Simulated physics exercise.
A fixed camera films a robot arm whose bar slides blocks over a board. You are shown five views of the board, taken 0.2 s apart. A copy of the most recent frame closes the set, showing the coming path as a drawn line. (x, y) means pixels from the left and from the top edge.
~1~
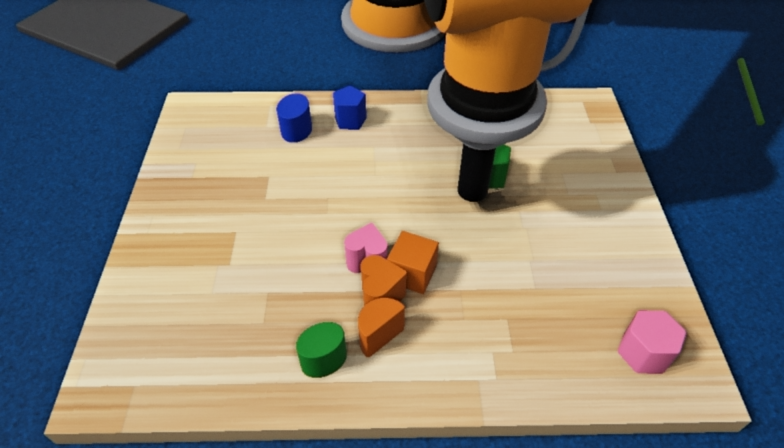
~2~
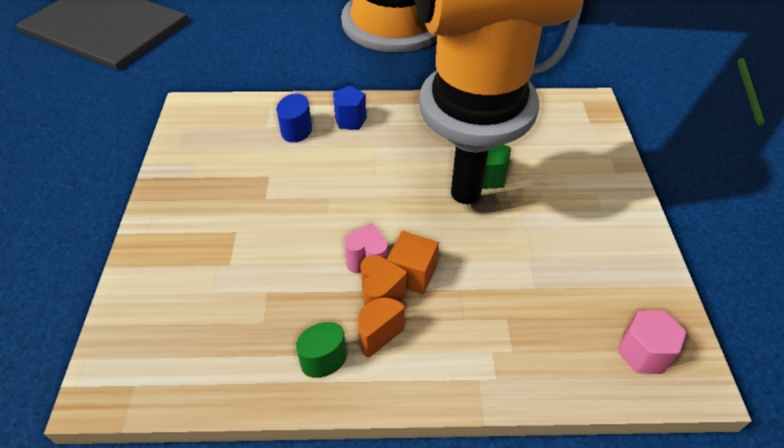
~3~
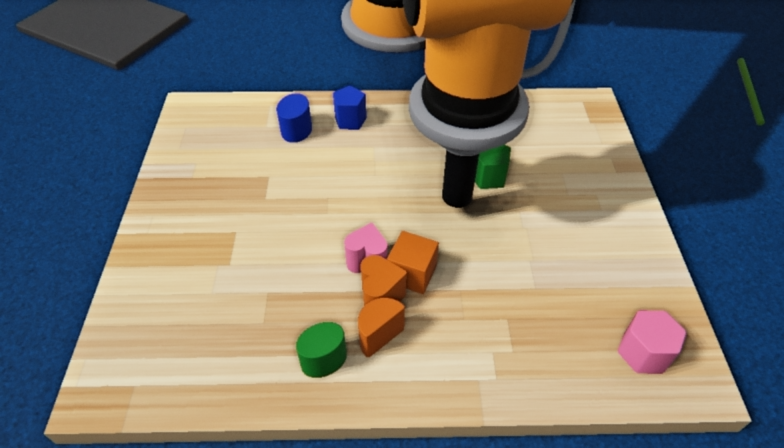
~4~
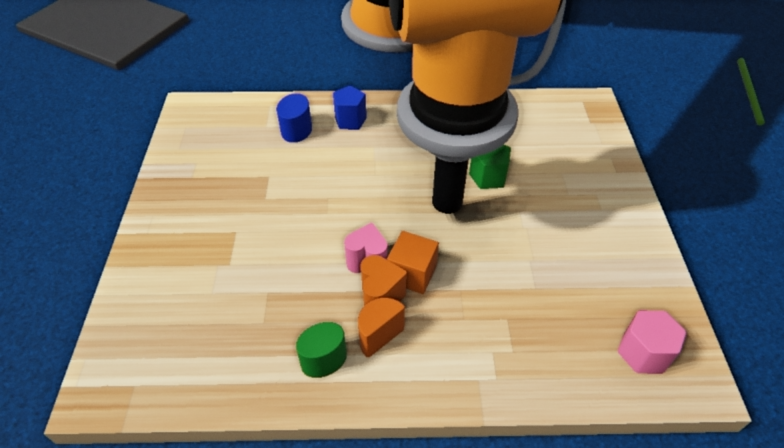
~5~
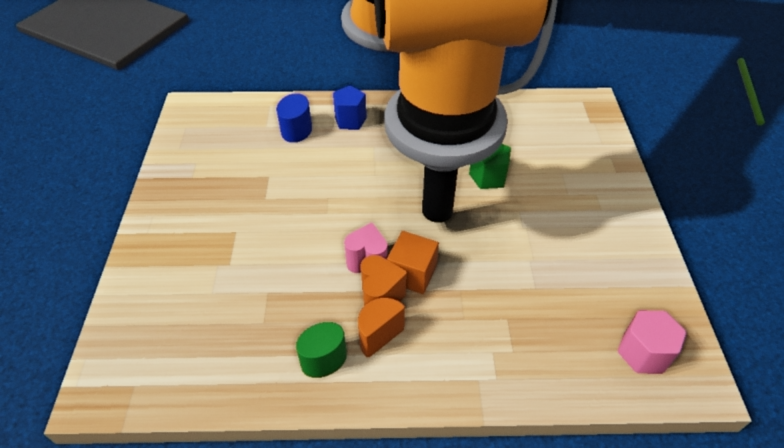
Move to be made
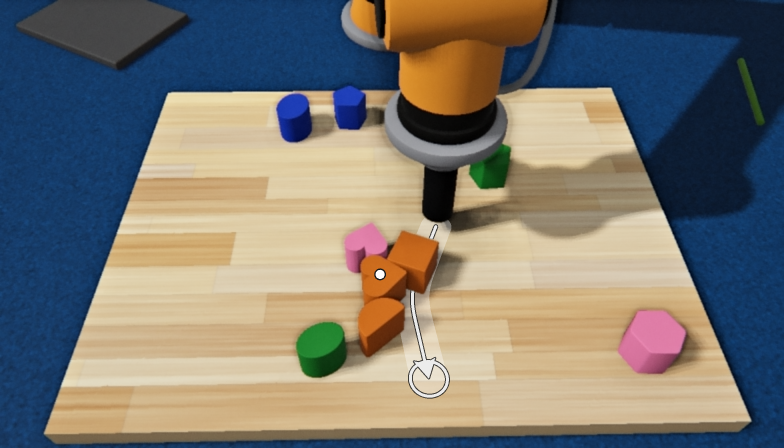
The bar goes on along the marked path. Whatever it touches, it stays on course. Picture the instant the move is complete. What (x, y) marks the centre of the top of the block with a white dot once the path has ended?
It will end up at (334, 312).
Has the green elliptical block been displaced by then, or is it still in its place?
It shifts position.
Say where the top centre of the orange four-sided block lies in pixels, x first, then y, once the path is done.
Pixel (379, 316).
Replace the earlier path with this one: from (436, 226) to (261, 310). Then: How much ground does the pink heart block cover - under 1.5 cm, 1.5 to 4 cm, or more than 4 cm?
It shifts by more than 4 cm.
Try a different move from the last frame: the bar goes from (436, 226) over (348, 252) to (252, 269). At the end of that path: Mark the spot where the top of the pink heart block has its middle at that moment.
The pink heart block ends near (344, 255).
The drawn path runs from (436, 226) via (413, 294), ending at (429, 379); the dot is on the orange heart block.
The first path, step by step. One third of the way, bar at (420, 255); orange heart block at (360, 288); orange four-sided block at (399, 271), turned 20° clockwise.
Two thirds of the way, bar at (416, 307); green elliptical block at (307, 348); orange half-round block at (352, 353), turned 25° clockwise; orange heart block at (335, 311), turned 35° clockwise; orange four-sided block at (380, 313), turned 50° clockwise.
At the end, bar at (430, 366); green elliptical block at (307, 348); orange half-round block at (351, 355), turned 25° clockwise; orange heart block at (334, 312), turned 40° clockwise; orange four-sided block at (379, 316), turned 55° clockwise.
